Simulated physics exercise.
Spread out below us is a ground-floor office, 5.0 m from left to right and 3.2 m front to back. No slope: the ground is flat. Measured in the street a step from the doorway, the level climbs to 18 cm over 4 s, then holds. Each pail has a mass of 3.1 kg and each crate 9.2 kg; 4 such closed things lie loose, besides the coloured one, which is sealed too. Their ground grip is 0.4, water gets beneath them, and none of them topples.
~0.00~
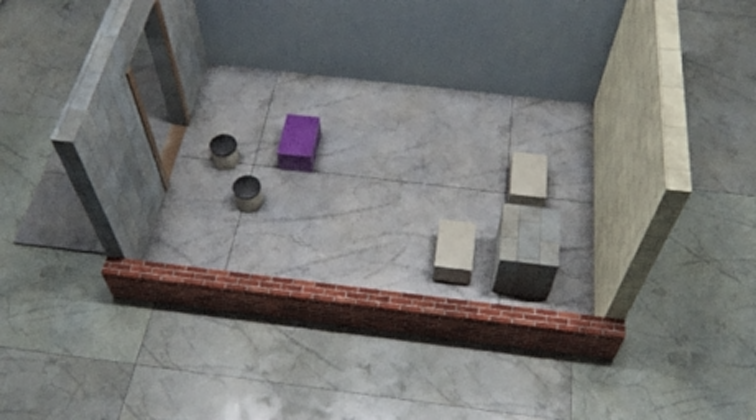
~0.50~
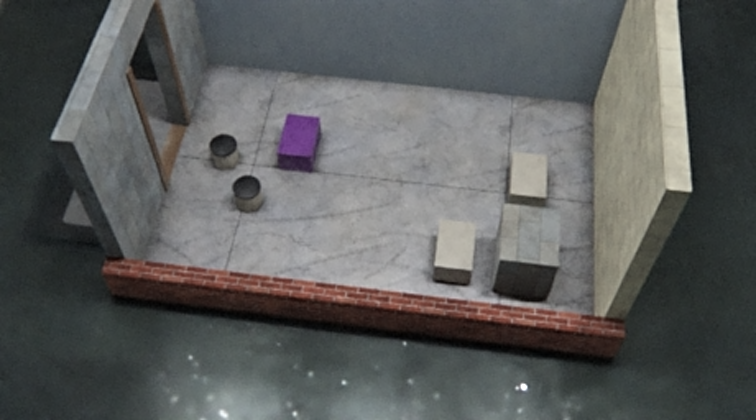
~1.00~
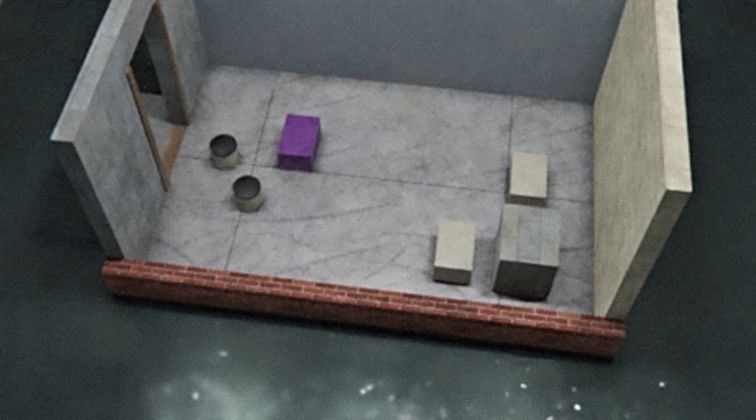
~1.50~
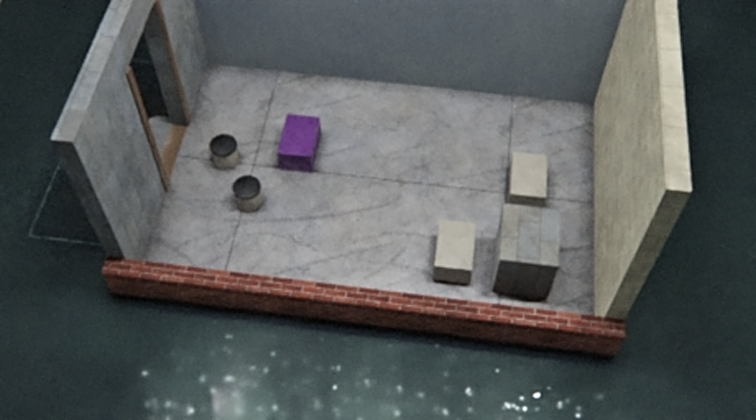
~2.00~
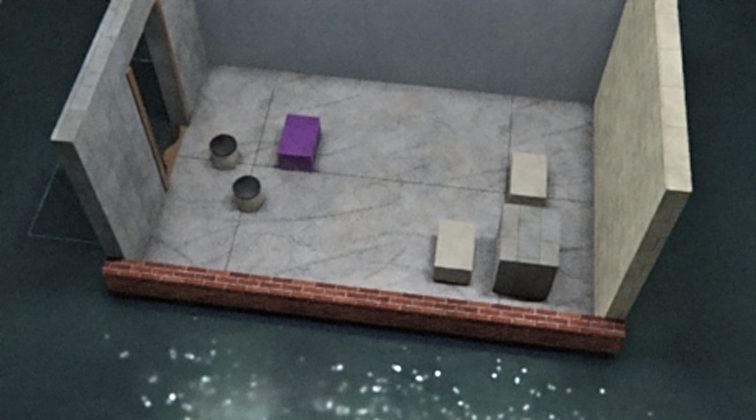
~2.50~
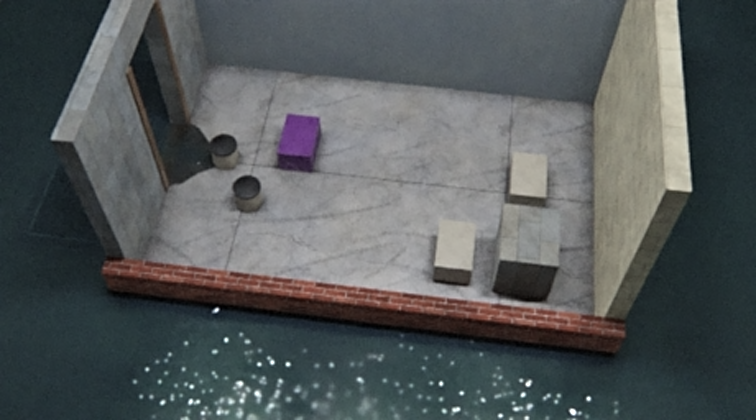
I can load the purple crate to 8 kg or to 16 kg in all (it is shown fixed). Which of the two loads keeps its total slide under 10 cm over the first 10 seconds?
Winning option: None.
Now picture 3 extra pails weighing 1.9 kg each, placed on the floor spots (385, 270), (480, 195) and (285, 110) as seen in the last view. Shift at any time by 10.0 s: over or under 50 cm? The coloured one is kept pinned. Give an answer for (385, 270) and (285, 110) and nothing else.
Result, in order - exceeds it; exceeds it.
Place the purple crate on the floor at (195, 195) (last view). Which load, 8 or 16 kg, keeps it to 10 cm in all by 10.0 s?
Result: Both fail.
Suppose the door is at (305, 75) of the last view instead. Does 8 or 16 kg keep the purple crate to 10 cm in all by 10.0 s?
Both masses fail.
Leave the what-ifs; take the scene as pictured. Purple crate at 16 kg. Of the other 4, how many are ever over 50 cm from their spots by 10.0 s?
2.
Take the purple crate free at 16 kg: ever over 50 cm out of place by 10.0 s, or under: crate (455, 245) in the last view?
Verdict for this one: Under half a metre.
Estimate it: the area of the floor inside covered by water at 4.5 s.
Near 5.0 m2 in all.
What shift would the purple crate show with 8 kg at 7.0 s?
200 cm.
After 3.5 s the purple crate would be 0 cm from its start with 8 kg and 0 cm from its start with 16 kg; 0 cm of water round it then.
After 4.5 s the purple crate would be 32 cm from its start with 8 kg and 5 cm from its start with 16 kg; 4 cm of water round it then.
After 7.0 s the purple crate would be 188 cm from its start with 8 kg and 64 cm from its start with 16 kg; 3 cm of water round it then.
After 10.0 s the purple crate would be 281 cm from its start with 8 kg and 71 cm from its start with 16 kg; 4 cm of water round it then.
